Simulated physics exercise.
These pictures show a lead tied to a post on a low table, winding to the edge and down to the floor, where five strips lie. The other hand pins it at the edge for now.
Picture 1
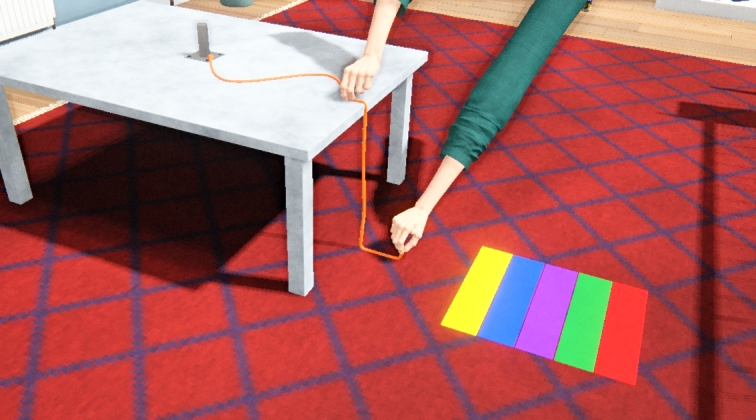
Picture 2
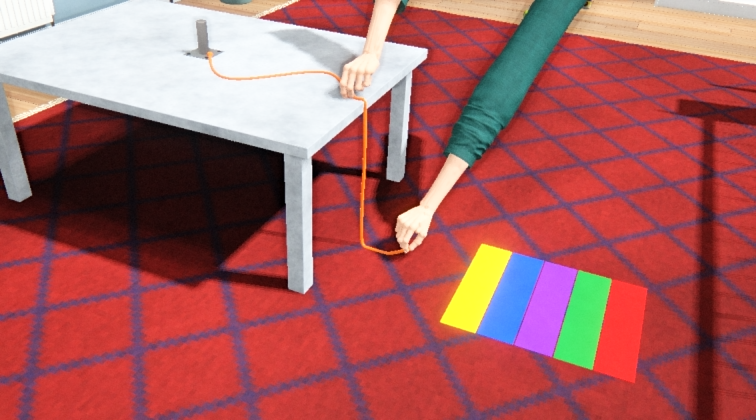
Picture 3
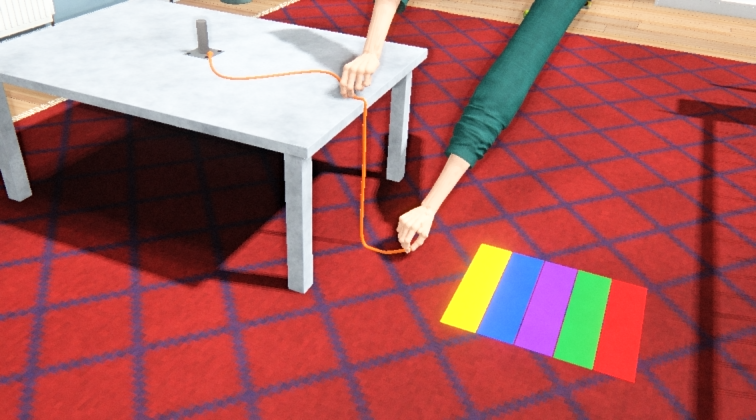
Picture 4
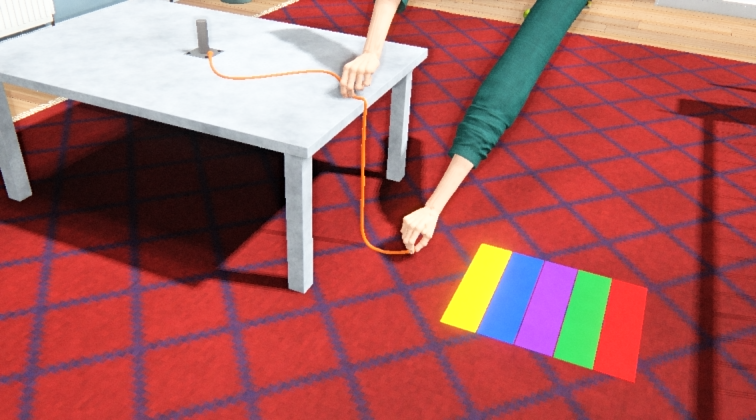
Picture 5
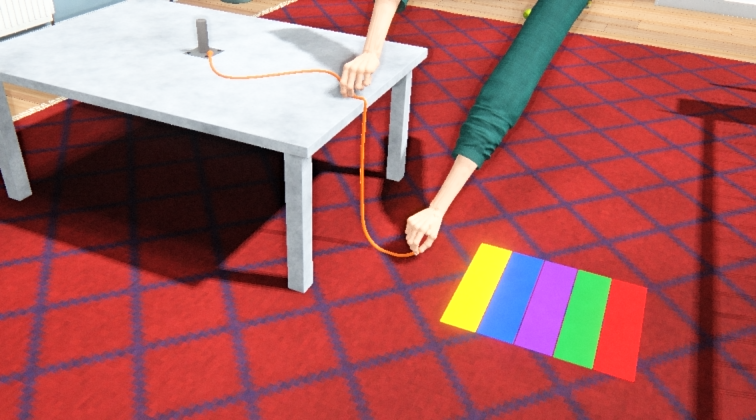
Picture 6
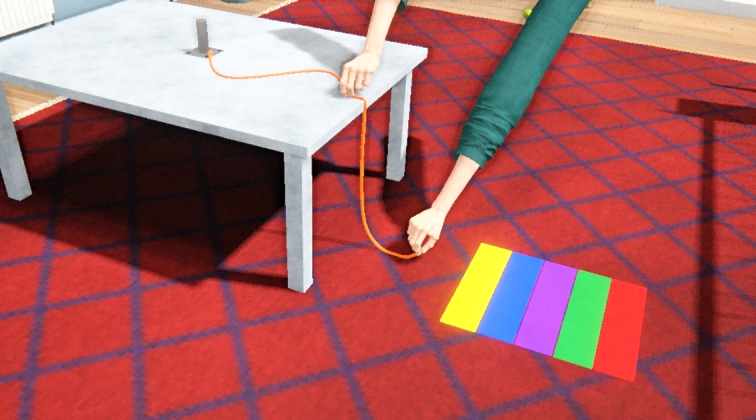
At first, one hand pins an orange cord at the edge of a low table while the other holds its end near the floor, left of five coloured strips. The lower hand then shifts slightly right toward the yellow strip, and the hanging cord's bend becomes more rounded.
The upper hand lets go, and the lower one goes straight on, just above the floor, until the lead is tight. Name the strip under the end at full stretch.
It halts on the green strip.
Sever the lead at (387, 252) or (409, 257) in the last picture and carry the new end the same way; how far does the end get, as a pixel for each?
The places are (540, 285) and (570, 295).
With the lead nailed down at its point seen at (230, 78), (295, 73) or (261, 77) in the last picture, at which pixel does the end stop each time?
The places are (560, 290), (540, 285) and (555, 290).
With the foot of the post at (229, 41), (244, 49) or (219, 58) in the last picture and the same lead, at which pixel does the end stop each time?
About (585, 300), (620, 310) and (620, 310).
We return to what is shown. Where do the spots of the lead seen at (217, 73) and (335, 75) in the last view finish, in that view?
The first at (255, 65), the second at (363, 95).
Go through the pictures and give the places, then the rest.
The first picture shows end (404, 250); yellow (466, 314); blue (502, 325); purple (539, 336); green (578, 348); red (618, 360).
The second picture shows end (408, 249); lead through (211, 65) (259, 78) (332, 75) (362, 101) (364, 171) (361, 233).
The third picture shows end (410, 249).
The fourth picture shows end (414, 250); lead through (211, 65) (259, 77) (333, 74) (362, 101) (363, 170) (363, 233).
The fifth picture shows end (419, 251).
The sixth picture shows end (421, 252); lead through (211, 64) (259, 77) (332, 74) (362, 100) (361, 170) (368, 233).
Early on, end near (517, 279); over blue.
Midway, end near (562, 292); over purple.
At the end of the slack, end near (590, 300); over green. Over green.
